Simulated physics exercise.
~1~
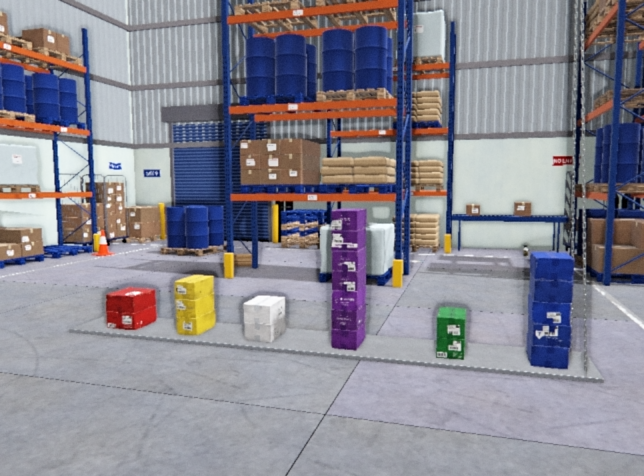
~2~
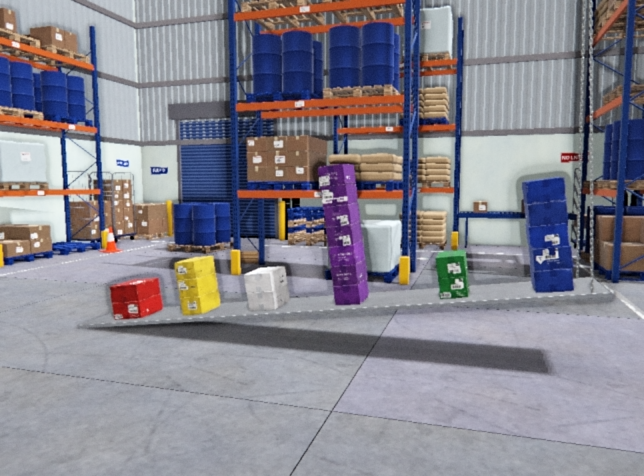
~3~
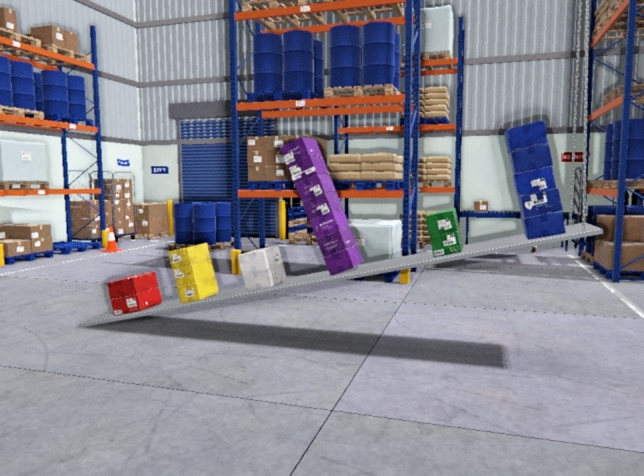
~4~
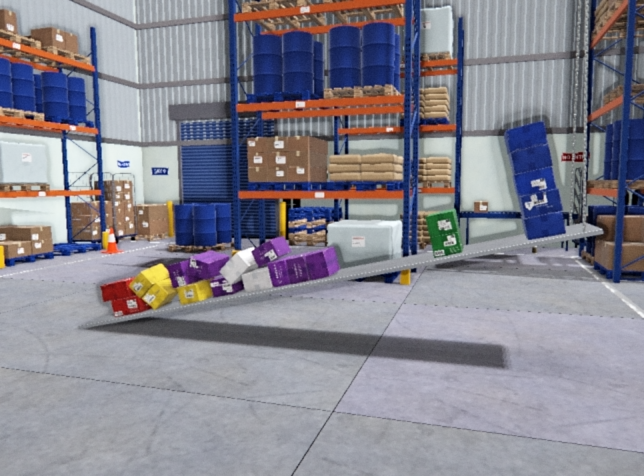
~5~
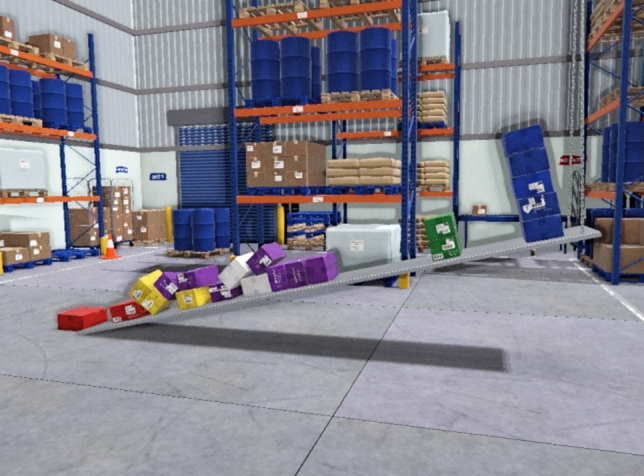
A tall purple stack of parcels stands mid-deck on a warehouse floor, seen from the front by a slightly swaying camera. Red, yellow and white piles sit to its left, a green pile and a tall blue one to its right, with loaded racks of drums and boxes behind. The deck's right end rises, and the purple tower leans left. It topples down the slope onto its neighbours, knocking yellow parcels over. The heap then settles, with a red parcel tipped off the low end, while green and blue still stand on the tilted deck.
